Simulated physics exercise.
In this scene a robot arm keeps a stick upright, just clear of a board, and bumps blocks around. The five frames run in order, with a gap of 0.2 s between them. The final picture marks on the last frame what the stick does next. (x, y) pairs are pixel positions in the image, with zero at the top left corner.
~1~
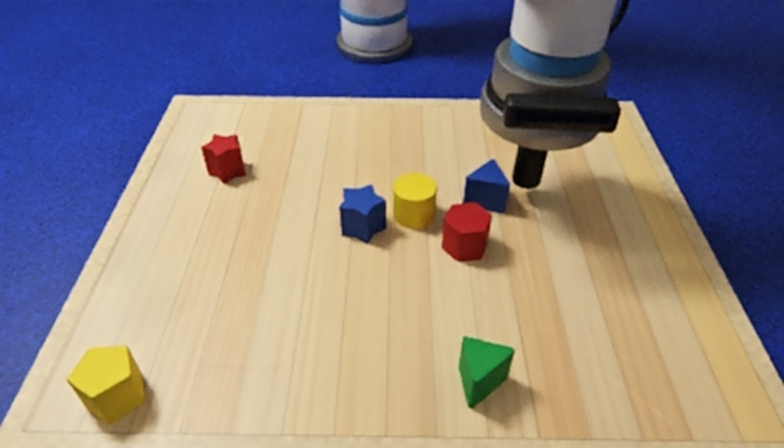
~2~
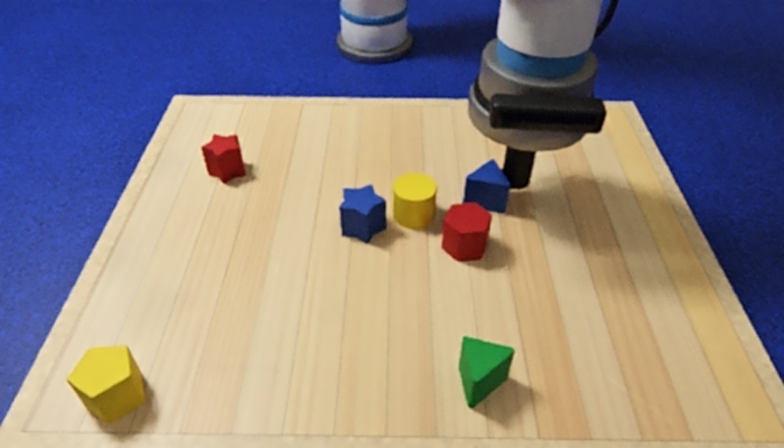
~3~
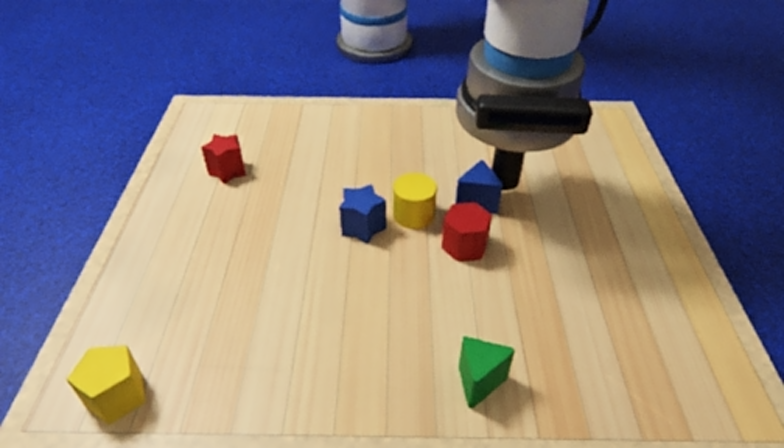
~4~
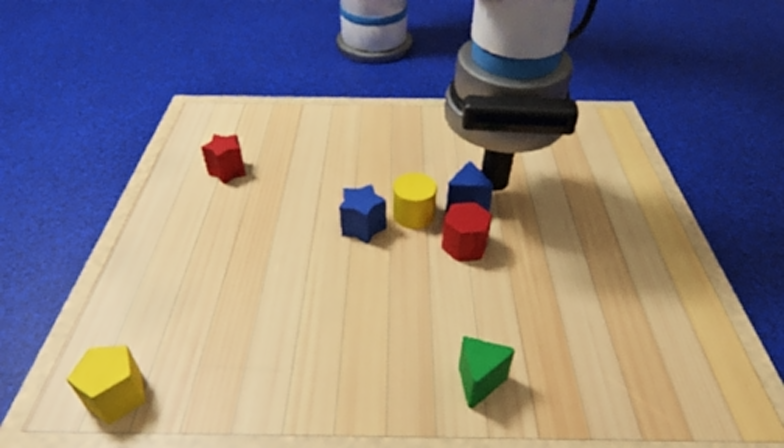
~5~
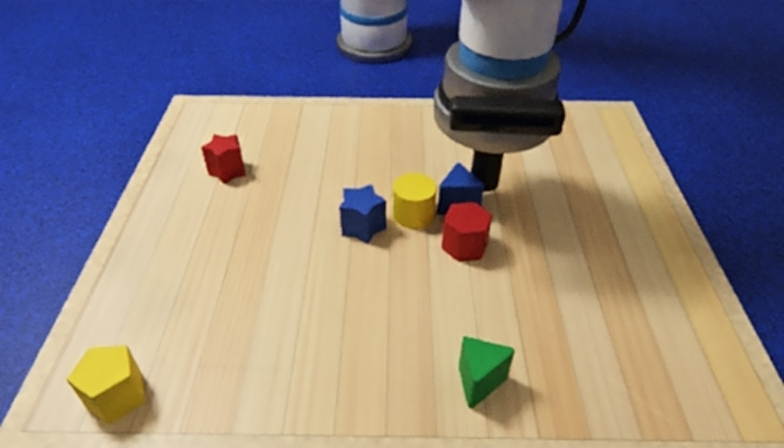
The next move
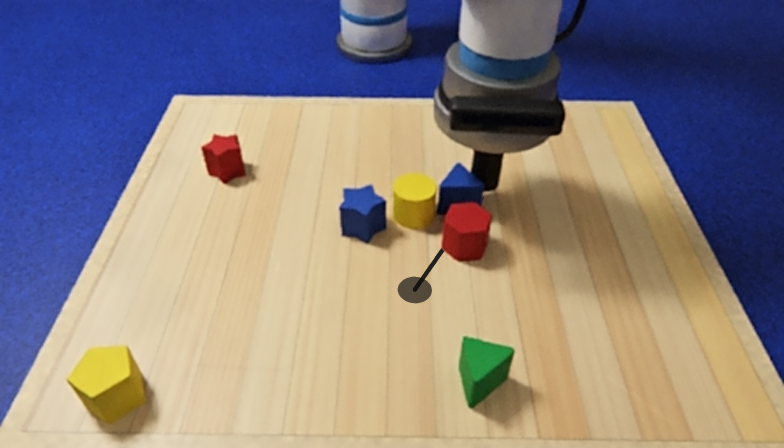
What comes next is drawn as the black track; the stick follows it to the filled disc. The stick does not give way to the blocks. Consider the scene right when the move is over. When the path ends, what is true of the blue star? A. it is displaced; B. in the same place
B
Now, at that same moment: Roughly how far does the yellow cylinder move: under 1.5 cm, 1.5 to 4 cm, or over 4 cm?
If I had to pick, the yellow cylinder travels from 1.5 to 4 cm here.
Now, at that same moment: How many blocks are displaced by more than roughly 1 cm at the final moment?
Here I'd predict at least three blocks moving more than 1 cm.
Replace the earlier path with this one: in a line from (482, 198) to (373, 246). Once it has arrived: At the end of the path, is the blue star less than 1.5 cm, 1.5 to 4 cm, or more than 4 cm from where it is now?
Over 4 cm.
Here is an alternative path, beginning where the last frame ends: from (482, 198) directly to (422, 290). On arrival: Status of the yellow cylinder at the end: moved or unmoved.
It gets moved.
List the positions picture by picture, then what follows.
In the first frame, stick tip at (526, 180); block tops, blue star at (361, 198); yellow cylinder at (415, 186); blue triangular block at (490, 173); red hexagon at (468, 217).
In the second frame, stick at (515, 181); blocks unchanged.
In the third frame, stick at (504, 182); blue triangular block at (481, 174).
In the fourth frame, stick at (494, 182); blue triangular block at (471, 176).
In the fifth frame, stick at (484, 183); blue star at (361, 198); yellow cylinder at (415, 186); blue triangular block at (461, 177); red hexagon at (468, 217).
Path on the board, from (482, 198) to (415, 290).
What follows on the original path. One third of the way, stick at (462, 210); yellow cylinder at (399, 189); blue triangular block at (433, 200); red hexagon at (466, 224), turned 20° anticlockwise.
Two thirds of the way, stick at (440, 241); yellow cylinder at (396, 188); blue triangular block at (413, 214), turned 65° clockwise; red hexagon at (466, 251), turned 85° anticlockwise.
At the end, stick at (416, 275); blue star in place; yellow cylinder at (396, 188); blue triangular block at (413, 214), turned 65° clockwise; red hexagon at (467, 258), turned 110° anticlockwise.
